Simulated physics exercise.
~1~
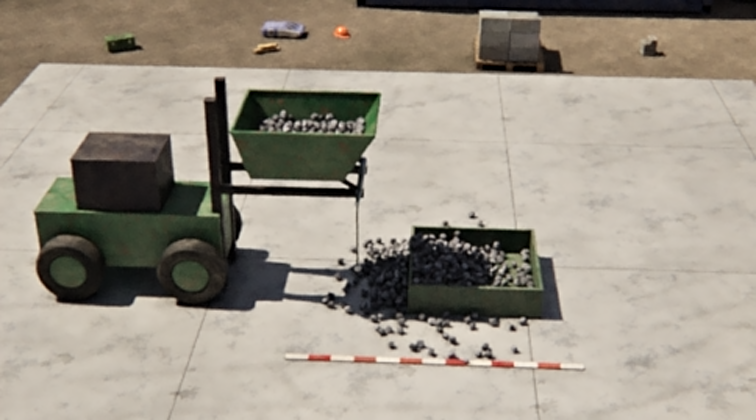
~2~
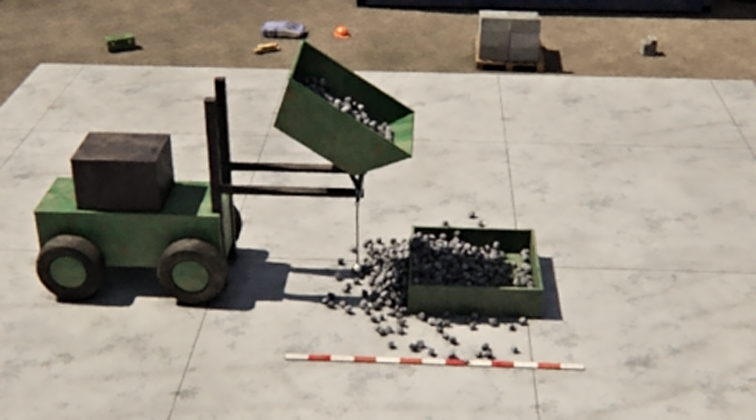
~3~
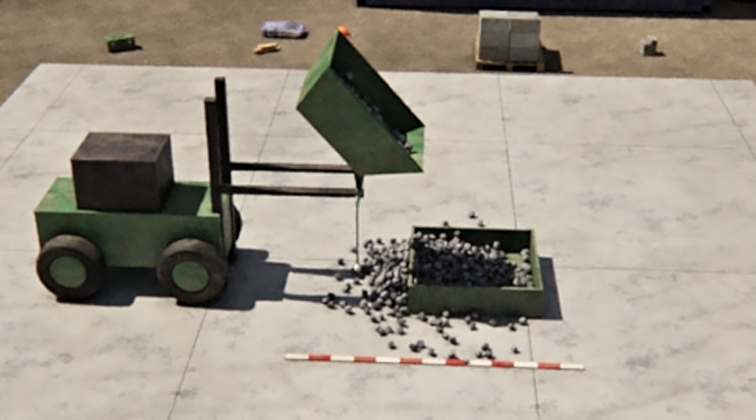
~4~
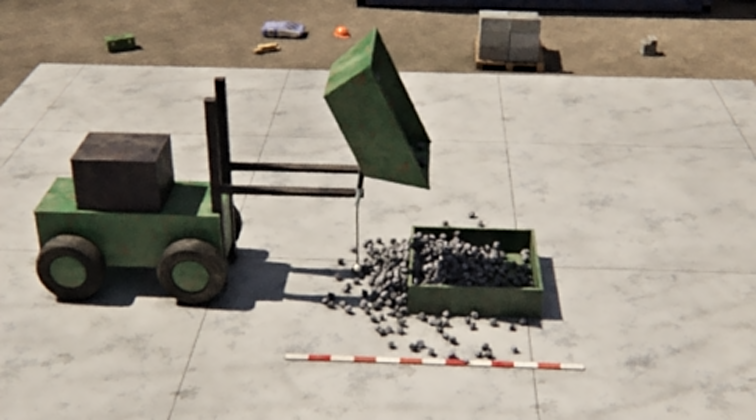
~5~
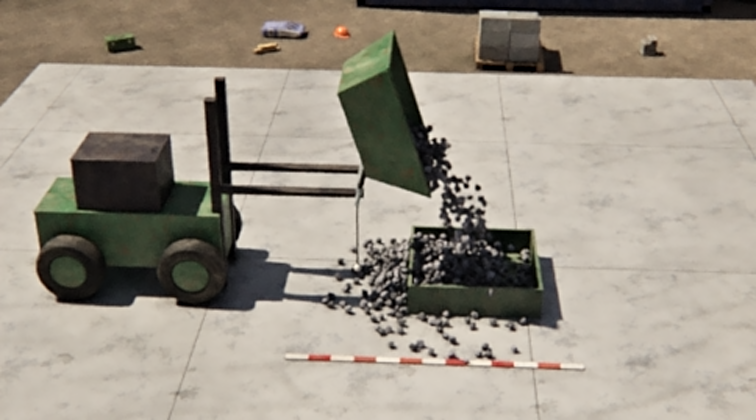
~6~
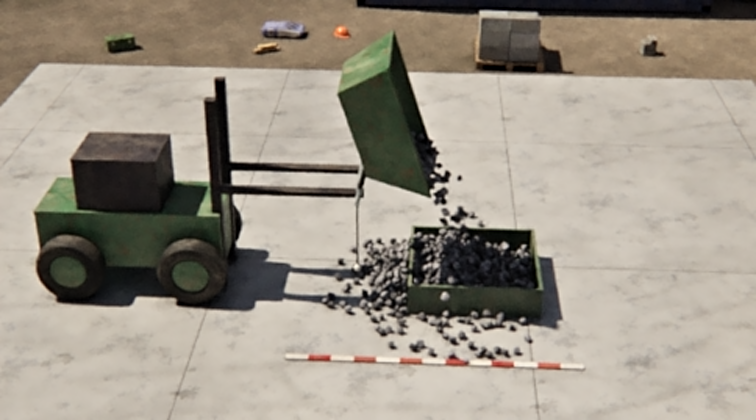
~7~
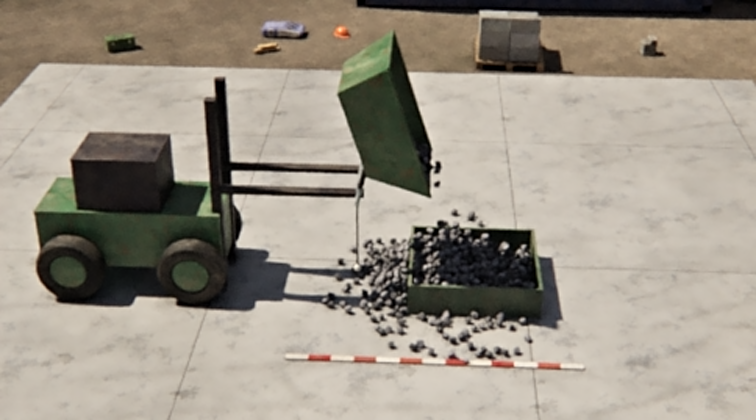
At the start, a green fork truck on a pale concrete floor holds up a green skip of grey stones, with a low green bin in front, already holding stones and surrounded by spilled ones. The skip tips forward to the right, and the stones shift toward its lower edge without falling out. It then tilts further until it stands steeply, and stones pour from its lip into the bin. The stream thins while the skip stays at that angle. At the end, the bin is heaped fuller, a few stones hang at the lip, and the scattered ones still lie around it.
